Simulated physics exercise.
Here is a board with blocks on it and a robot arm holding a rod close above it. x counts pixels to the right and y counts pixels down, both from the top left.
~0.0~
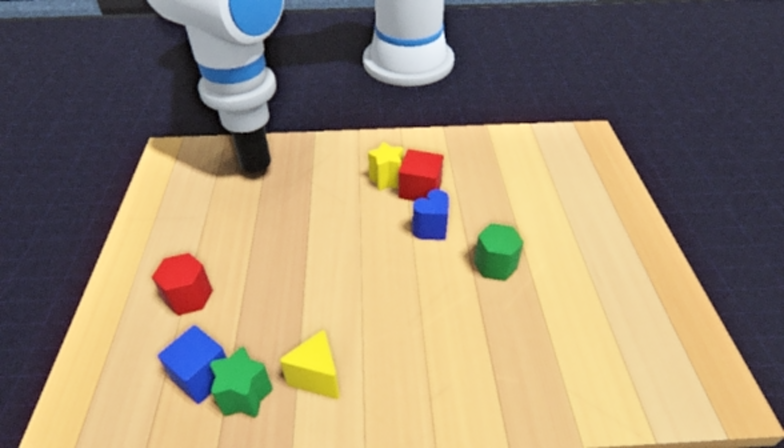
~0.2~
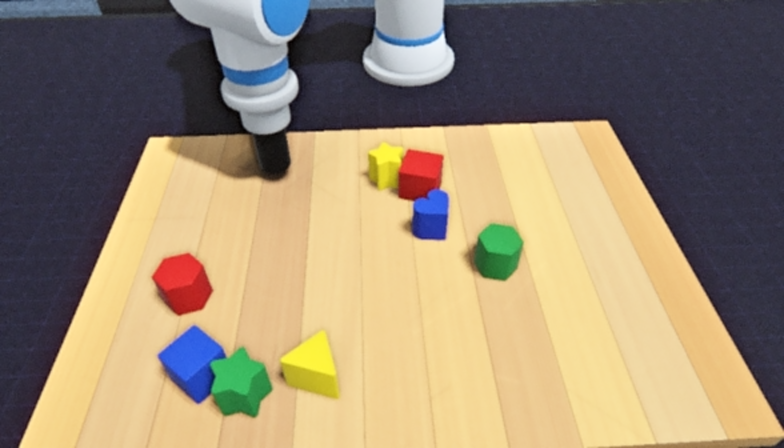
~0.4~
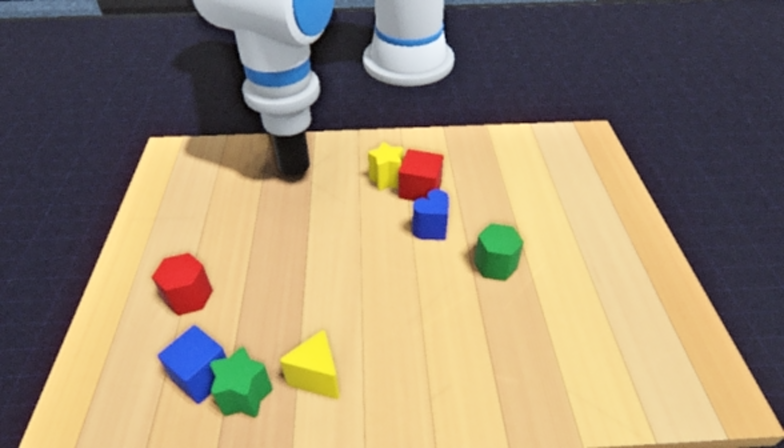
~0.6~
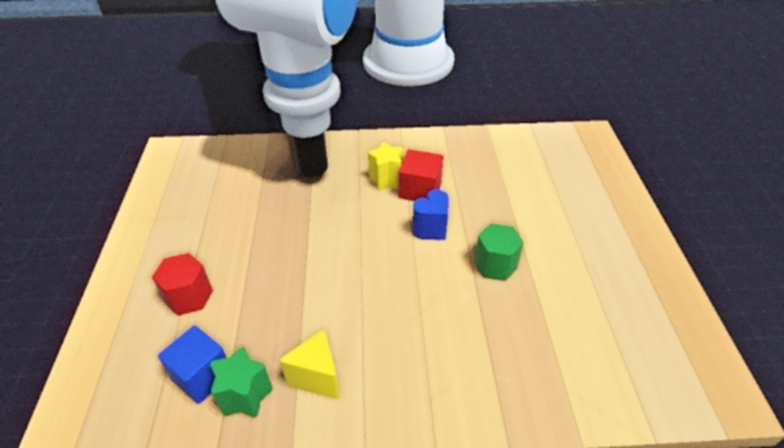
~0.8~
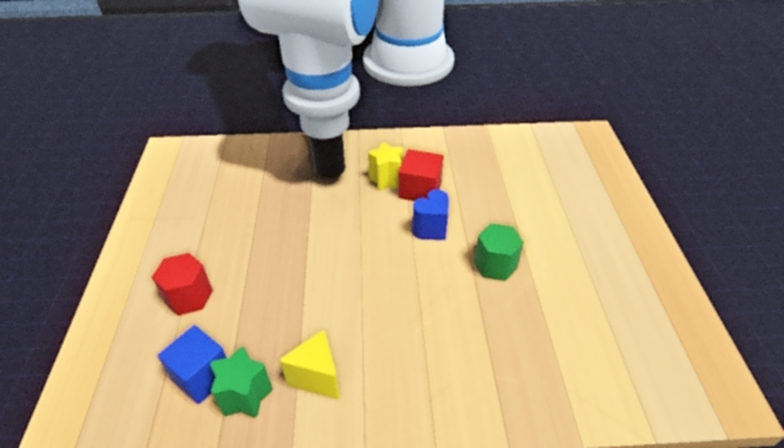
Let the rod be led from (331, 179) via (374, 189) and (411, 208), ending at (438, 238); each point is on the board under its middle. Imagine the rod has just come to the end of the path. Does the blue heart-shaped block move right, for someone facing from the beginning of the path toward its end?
Answer: Yes.
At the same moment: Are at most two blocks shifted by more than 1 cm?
Going by the path, no.
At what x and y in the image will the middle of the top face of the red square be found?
Put as a pixel place, it's (440, 163).
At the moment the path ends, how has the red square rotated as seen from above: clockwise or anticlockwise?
Viewed from above: Clockwise.
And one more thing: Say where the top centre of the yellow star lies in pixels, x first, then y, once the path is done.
My prediction: (407, 152).
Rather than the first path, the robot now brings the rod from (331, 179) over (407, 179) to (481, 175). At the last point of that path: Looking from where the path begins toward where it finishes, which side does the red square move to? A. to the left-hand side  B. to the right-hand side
Letter B.
What follows on the original path. One third of the way, rod (374, 178); yellow star (399, 152); red square (433, 163).
Two thirds of the way, rod (412, 198); yellow star (407, 152), turned 35° anticlockwise; red square (440, 163), turned 25° clockwise.
At the end, rod (439, 227); yellow star (407, 152), turned 35° anticlockwise; red square (440, 163), turned 25° clockwise; blue heart-shaped block (460, 230); green hexagon not moved.
